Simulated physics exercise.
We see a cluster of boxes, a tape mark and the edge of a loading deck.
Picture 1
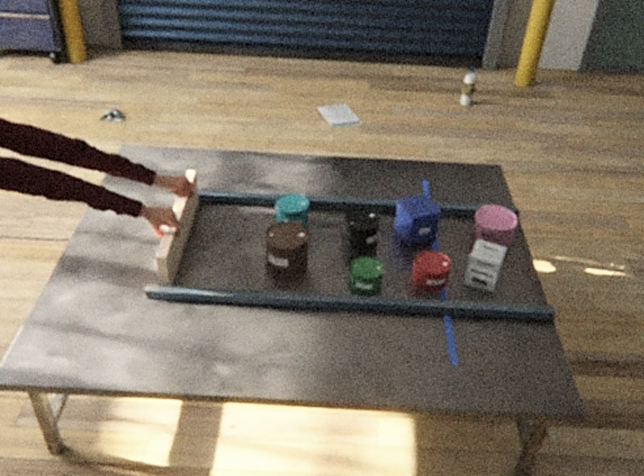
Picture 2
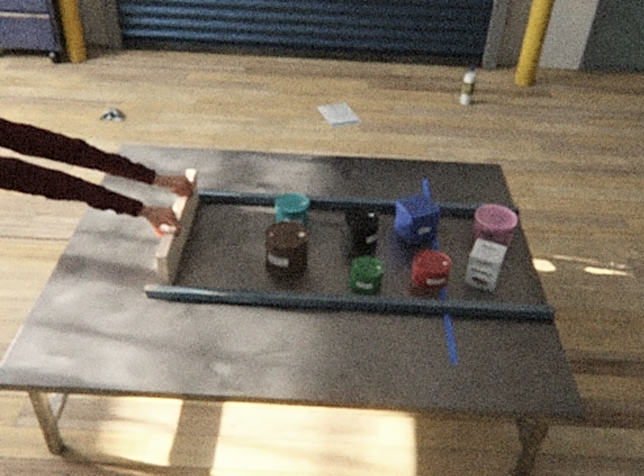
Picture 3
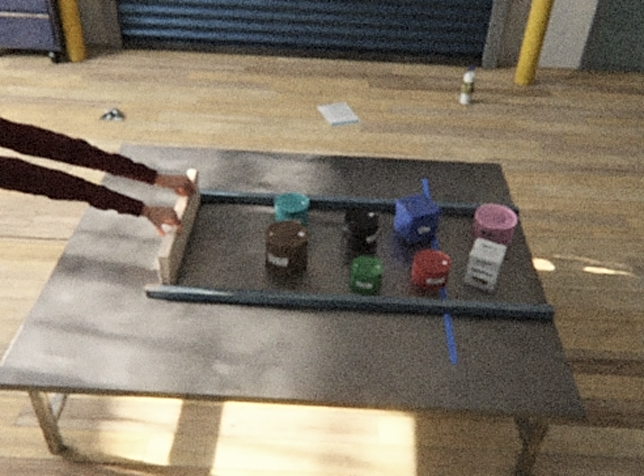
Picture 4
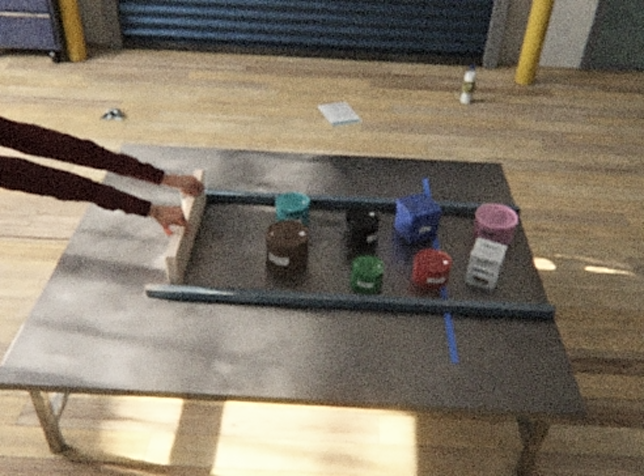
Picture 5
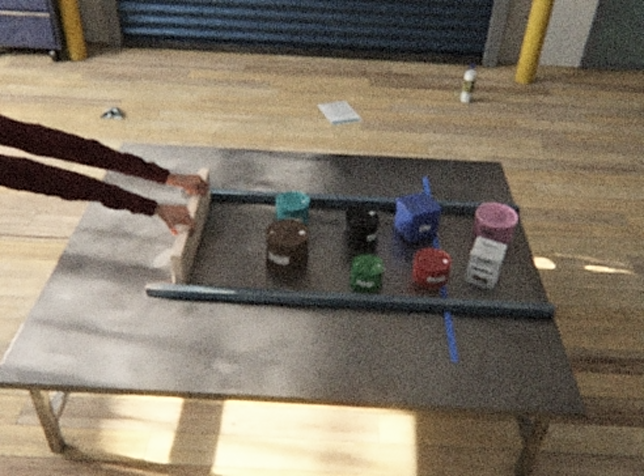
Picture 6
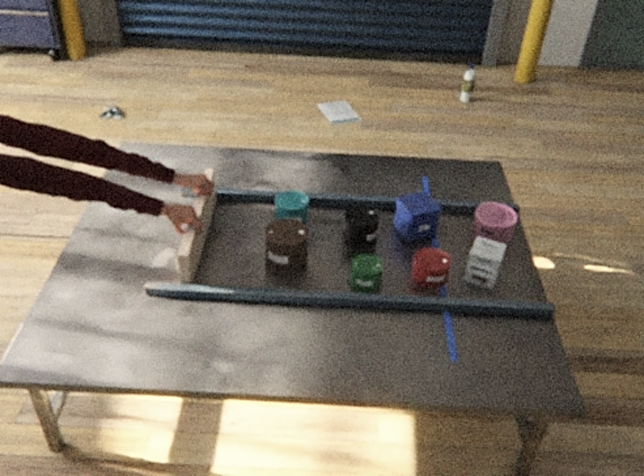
The clip shows two hands holding an upright plank at the left of a table, sliding it slightly to the right between two rails, while the canisters, boxes and pink pail ahead of it stay still.
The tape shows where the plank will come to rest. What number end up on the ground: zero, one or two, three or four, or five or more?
Here the number that fall off is zero.
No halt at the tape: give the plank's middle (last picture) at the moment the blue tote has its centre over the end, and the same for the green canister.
For the blue tote at (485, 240), for the green canister at (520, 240).
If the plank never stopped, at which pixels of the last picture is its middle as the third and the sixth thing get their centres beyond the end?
At (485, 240) for the third, at (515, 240) for the sixth.
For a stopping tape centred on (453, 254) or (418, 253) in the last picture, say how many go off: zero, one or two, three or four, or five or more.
One after another: Either one or two; none.
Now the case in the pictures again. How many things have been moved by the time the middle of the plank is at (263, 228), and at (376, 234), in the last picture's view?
At the one place 0, at the other 6.
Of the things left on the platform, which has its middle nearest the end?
That is the pink pail.
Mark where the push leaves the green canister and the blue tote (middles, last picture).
The green canister at (461, 286), the blue tote at (483, 218).
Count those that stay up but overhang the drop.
That would be 1.
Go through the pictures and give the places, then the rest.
The first frame shows pink pail (494, 227); white box (485, 266); red canister (431, 271); plank (179, 227); tape (437, 257).
The second frame shows white box (485, 265); turquoise canister (292, 213).
The third frame shows red canister (431, 270); brown canister (287, 249).
The fourth frame shows pink pail (495, 226); blue tote (417, 219).
The fifth frame shows white box (485, 263); plank (193, 225).
The sixth frame shows pink pail (494, 224); white box (485, 263); red canister (431, 268); plank (199, 225); tape (437, 254).
A little later, none off yet; pink pail at rest near (494, 224); white box at rest near (485, 263); red canister at rest near (431, 268).
When it is over, the number that fall off is zero.
